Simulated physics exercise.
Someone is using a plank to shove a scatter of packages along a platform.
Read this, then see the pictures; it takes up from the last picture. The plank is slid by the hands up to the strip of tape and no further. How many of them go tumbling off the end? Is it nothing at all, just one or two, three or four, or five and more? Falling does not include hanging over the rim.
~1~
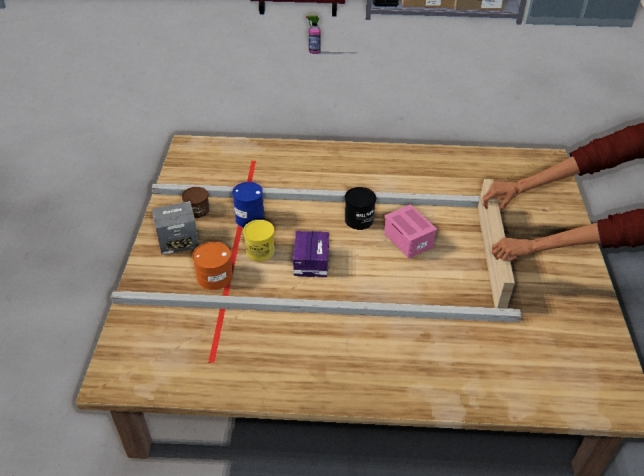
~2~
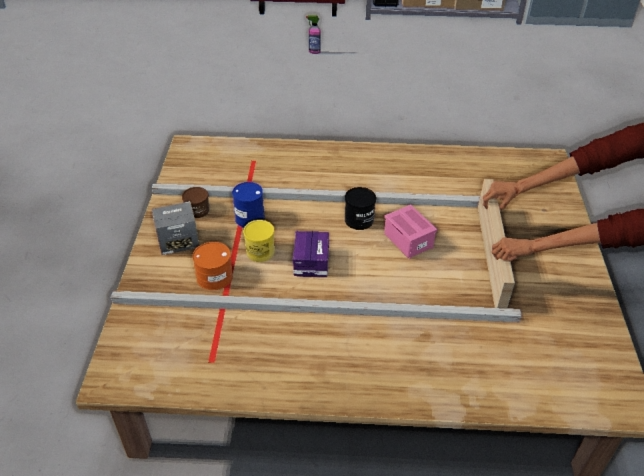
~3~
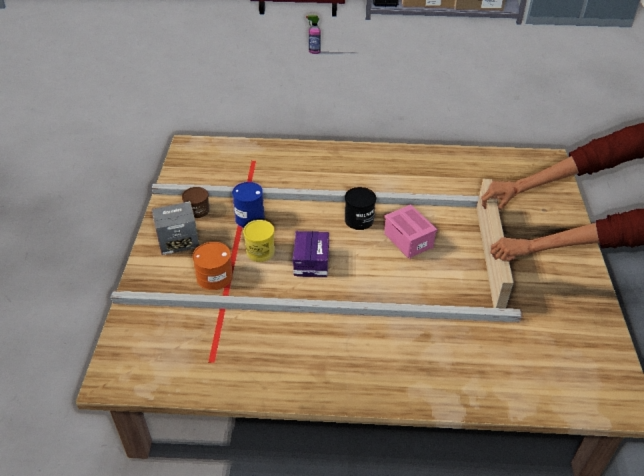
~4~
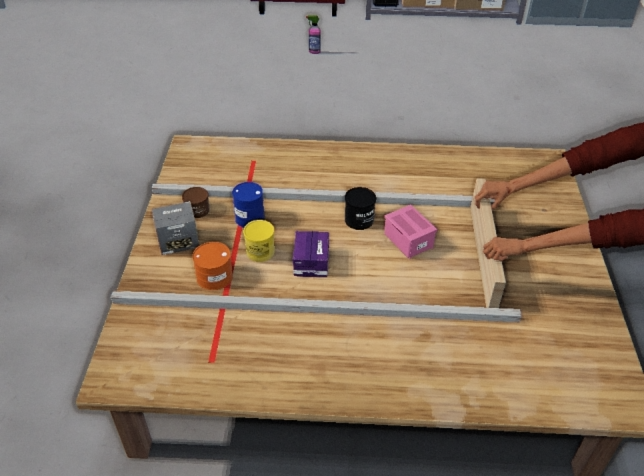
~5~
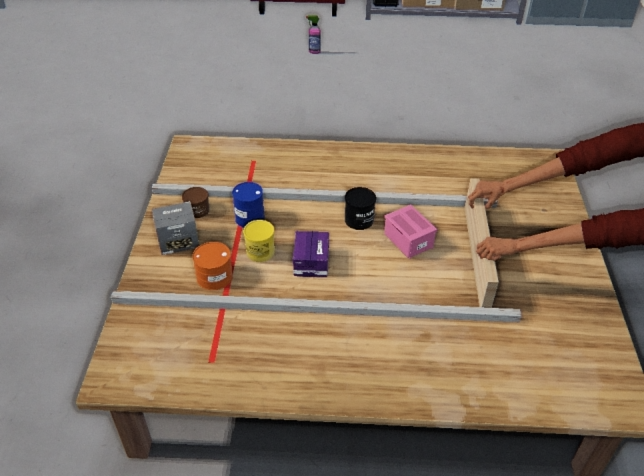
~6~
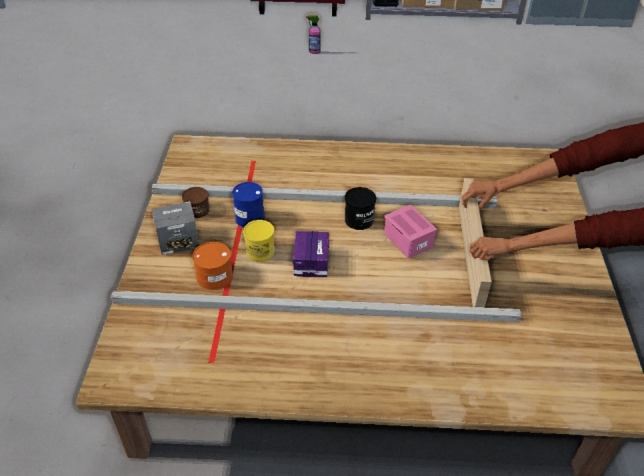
It is nothing at all.
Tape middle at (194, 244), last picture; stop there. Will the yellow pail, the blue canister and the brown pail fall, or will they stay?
Going one by one, the yellow pail is still up, the blue canister is still up, the brown pail goes down.
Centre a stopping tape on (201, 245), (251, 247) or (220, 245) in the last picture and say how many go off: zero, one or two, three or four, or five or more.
Going through the places as listed, I'd say just one or two, then not one, then zero.
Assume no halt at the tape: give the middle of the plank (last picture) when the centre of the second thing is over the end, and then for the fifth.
At (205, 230) for the second, at (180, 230) for the fifth.
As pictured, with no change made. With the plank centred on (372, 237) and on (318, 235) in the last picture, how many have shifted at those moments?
Counts: 2, 3.
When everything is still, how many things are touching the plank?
In contact: 3.
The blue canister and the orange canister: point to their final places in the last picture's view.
First at (193, 203); second at (178, 275).
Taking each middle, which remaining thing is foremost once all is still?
That's the grey box.
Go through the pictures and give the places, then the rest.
Grey box (176, 228); brown pail (196, 202); orange canister (213, 266); plank (494, 242); tape (236, 246), in the first frame.
Brown pail (196, 203); blue canister (249, 205), in the second frame.
Orange canister (213, 266); pink tote (410, 232), in the third frame.
Grey box (176, 228); purple parcel (311, 254), in the fourth frame.
Brown pail (196, 203); plank (480, 241), in the fifth frame.
Grey box (176, 228); brown pail (196, 203); orange canister (213, 266); plank (474, 241); tape (236, 246), in the sixth frame.
Soon after, none off yet; grey box at rest near (176, 228); brown pail at rest near (196, 203); orange canister at rest near (213, 266).
In the end, the number that fall off is zero.
